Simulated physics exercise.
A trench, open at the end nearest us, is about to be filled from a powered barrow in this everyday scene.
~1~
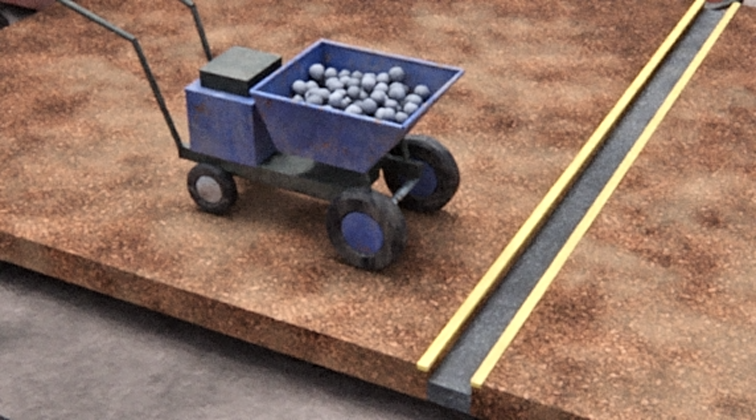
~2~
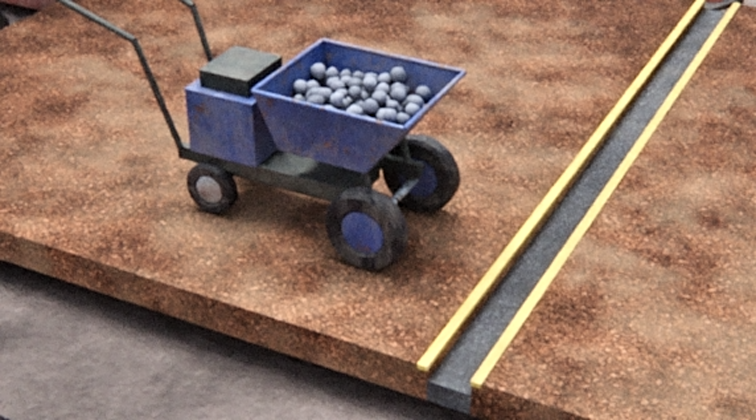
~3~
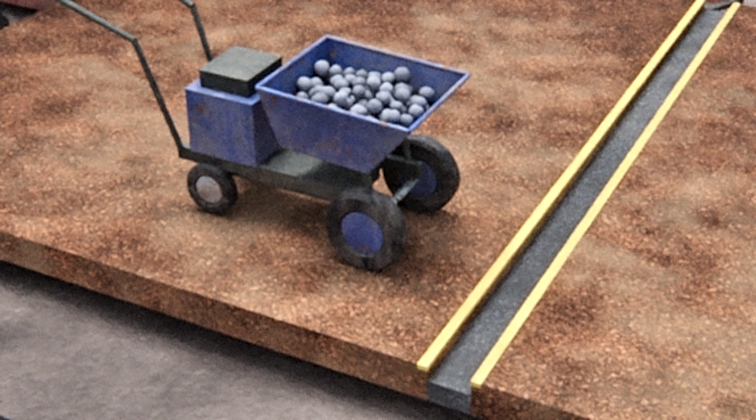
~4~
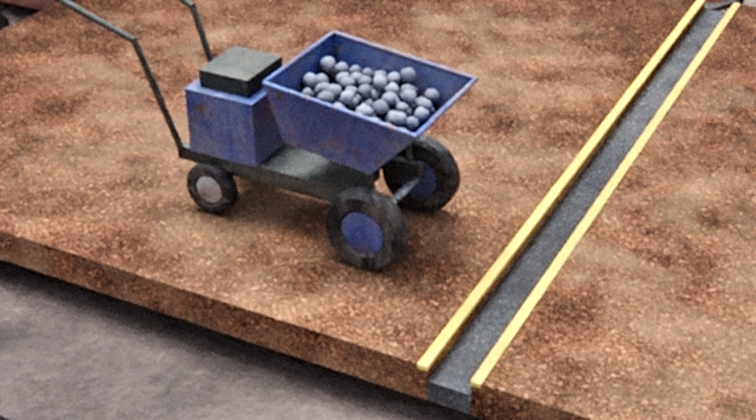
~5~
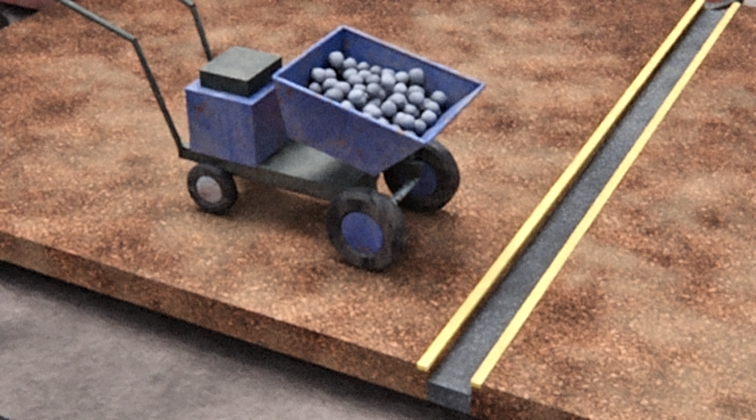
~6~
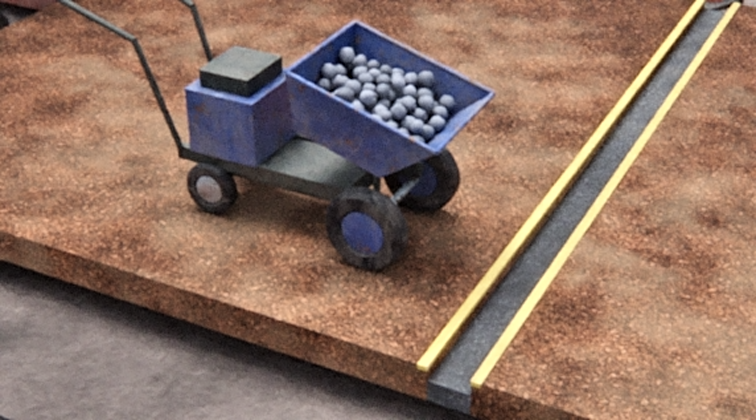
A blue skip full of round grey cobbles sat level on a small wheeled barrow, then tilted gradually forward to the right, while the wheels stayed put beside a narrow, yellow-edged trench.
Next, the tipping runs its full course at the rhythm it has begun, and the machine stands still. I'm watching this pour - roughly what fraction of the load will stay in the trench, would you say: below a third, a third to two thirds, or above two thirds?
The amount that reaches the trench will sit in the middle band of a third to two thirds.
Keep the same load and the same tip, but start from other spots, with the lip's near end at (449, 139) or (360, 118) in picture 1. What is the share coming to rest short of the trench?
First try: Some 0 %; second try: 30 %.
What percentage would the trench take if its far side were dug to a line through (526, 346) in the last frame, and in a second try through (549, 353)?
First case 80 %, second case 90 %.
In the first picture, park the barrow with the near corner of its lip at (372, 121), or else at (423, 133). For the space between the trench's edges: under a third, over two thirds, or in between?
Try one, in the middle band; try two, under a third.
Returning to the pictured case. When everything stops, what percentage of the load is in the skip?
That comes to about 15 per cent or so.
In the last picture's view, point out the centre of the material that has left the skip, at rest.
At about (539, 267).
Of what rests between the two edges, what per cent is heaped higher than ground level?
My guess is some 60 per cent.
Just after the last frame, skip tipped steeply; every one in the skip.
A moment on, skip tipped steeply; almost all in the skip; just a few in or heaped over the trench.
Further on, skip tipped right over; roughly a third in the skip; roughly a quarter in or heaped over the trench; roughly a third beyond it.
When it is over, skip tipped right over; about a tenth in the skip; just a few short of the trench; roughly half in or heaped over the trench; roughly a third beyond it.
